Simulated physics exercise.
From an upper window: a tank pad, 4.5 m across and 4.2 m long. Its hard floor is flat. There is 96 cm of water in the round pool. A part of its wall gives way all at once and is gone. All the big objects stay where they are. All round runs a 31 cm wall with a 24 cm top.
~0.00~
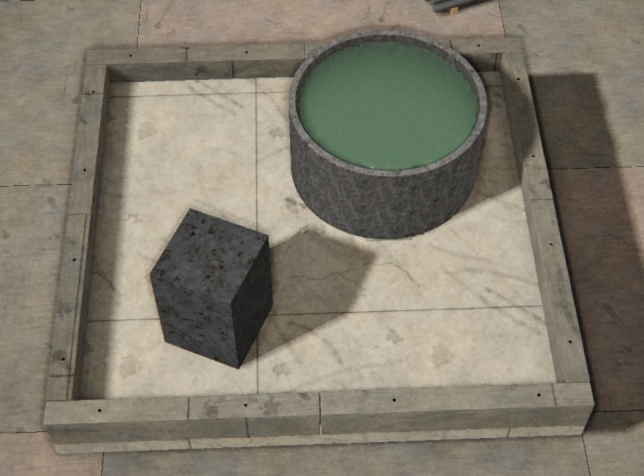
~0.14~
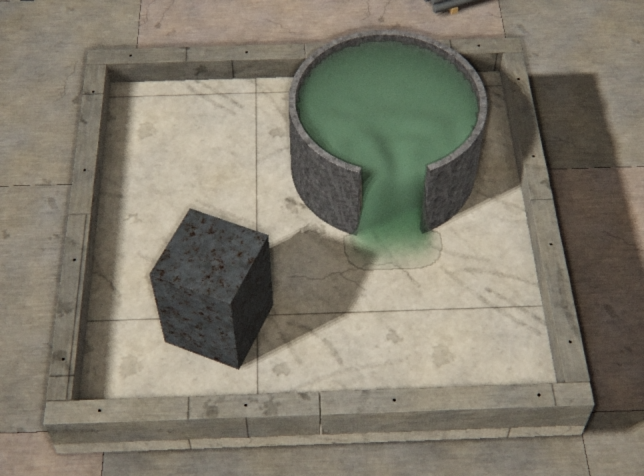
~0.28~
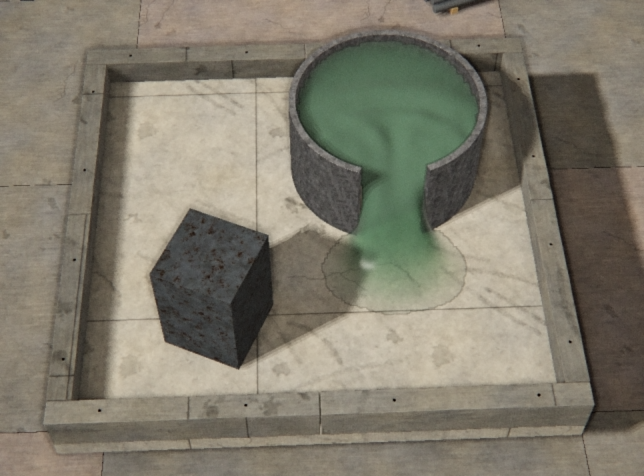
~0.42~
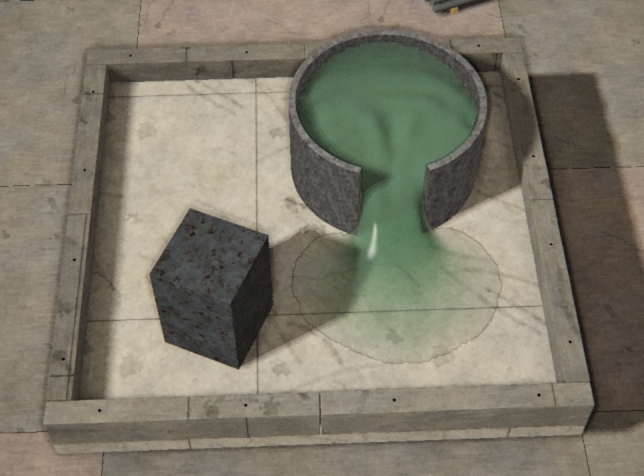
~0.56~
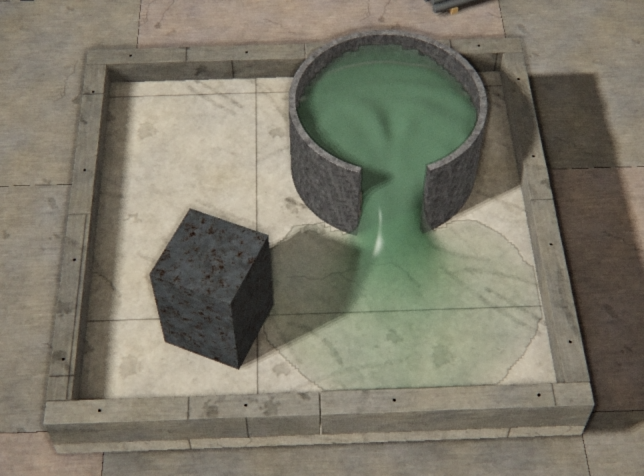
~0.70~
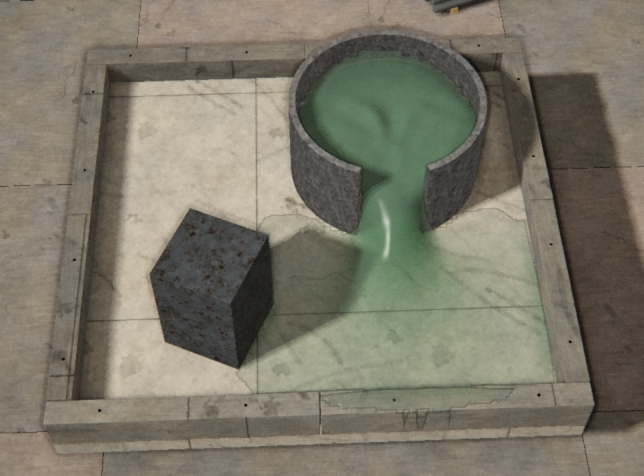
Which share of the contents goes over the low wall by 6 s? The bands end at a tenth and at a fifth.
Of the water, less than a tenth goes over.
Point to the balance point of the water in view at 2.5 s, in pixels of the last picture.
Near (363, 249).
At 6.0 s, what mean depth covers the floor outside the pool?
About 12 cm.
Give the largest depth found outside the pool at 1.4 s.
About 62 cm.
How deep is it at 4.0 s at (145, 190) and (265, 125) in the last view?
Roughly 4 and 2 cm, in turn.
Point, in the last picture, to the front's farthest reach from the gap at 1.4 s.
At about (80, 414).
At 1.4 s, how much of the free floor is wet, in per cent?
About 45 per cent.
After 1.1 s water covers 35 % of the floor and is deepest (63 cm) near (542, 397); 0 % is over the wall.
After 1.4 s water covers 40 % of the floor and is deepest (62 cm) near (542, 397); 2 % is over the wall.
After 2.5 s water covers 50 % of the floor and is deepest (34 cm) near (101, 396); 6 % is over the wall.
After 4.0 s water covers 75 % of the floor and is deepest (32 cm) near (542, 397); 7 % is over the wall.
After 6.0 s water covers 80 % of the floor and is deepest (26 cm) near (394, 92); 7 % is over the wall.
